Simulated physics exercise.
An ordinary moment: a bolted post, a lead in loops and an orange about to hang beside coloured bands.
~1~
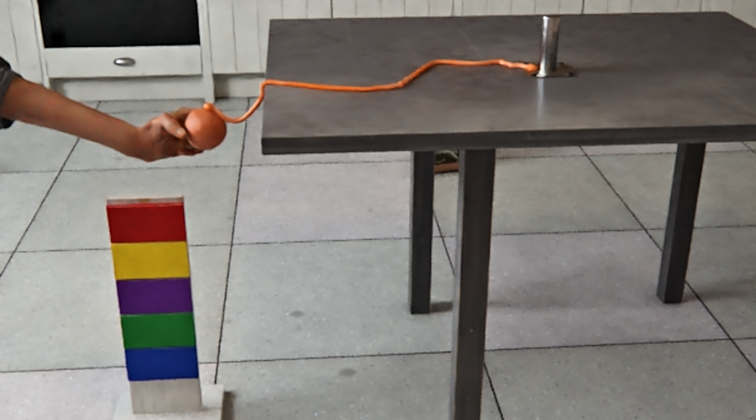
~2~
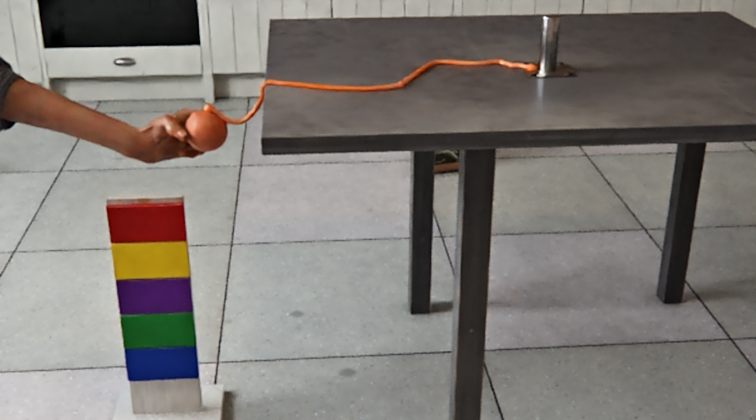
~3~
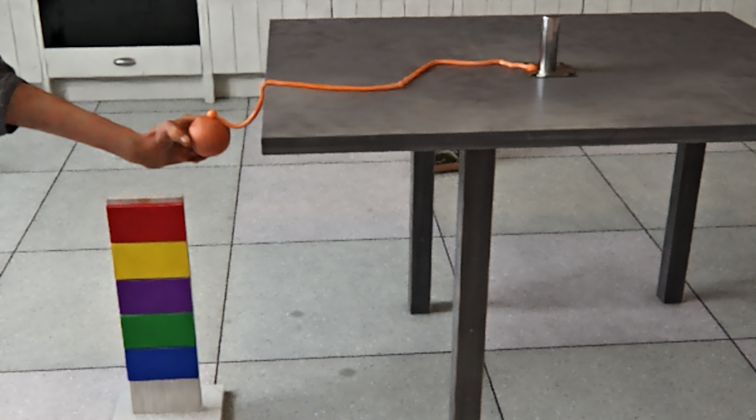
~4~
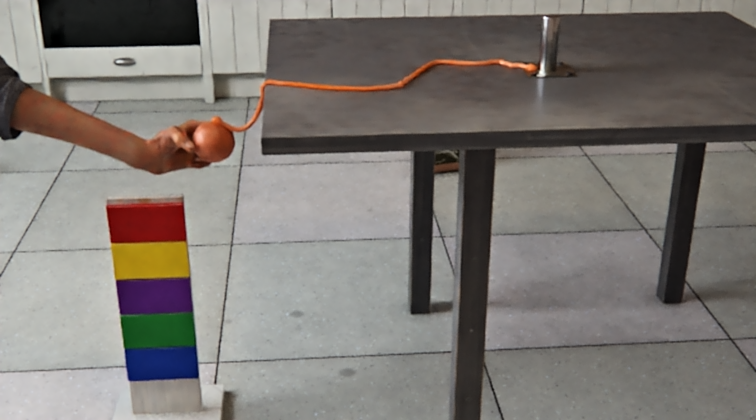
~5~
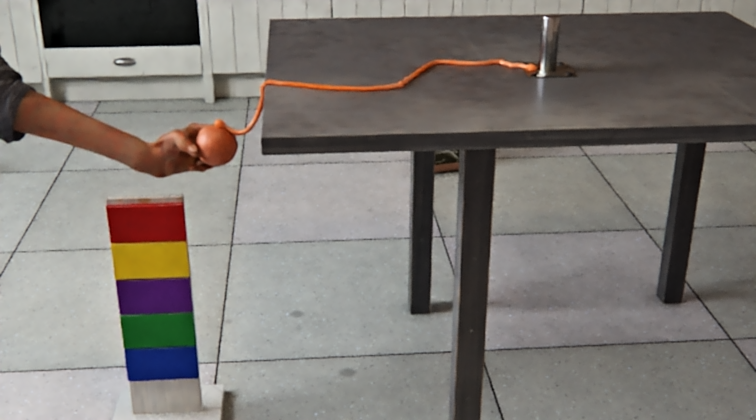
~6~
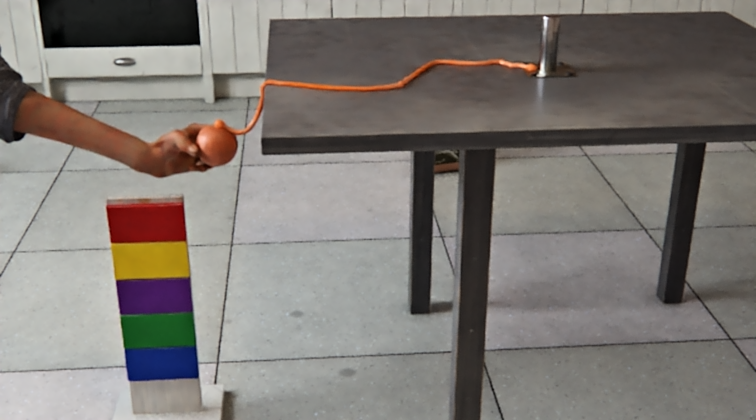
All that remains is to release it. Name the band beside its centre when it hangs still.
The lead holds its middle at yellow.
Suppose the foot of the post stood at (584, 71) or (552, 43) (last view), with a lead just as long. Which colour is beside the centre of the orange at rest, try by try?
Taking them in turn: Red; red.
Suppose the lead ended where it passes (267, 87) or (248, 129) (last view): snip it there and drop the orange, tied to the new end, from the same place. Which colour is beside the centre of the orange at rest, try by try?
In that order: None, it hangs higher; red.
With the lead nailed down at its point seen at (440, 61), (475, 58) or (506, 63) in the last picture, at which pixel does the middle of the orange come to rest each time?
About (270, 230), (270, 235) and (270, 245).
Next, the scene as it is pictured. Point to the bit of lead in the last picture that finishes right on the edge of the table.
At (339, 89), roughly.
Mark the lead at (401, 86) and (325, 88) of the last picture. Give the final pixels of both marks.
About (324, 77), and the other about (264, 101).
Early on, orange near (276, 236); level with red.
Midway, orange near (252, 250); level with yellow.
Finally, orange near (265, 253); level with yellow. At yellow.
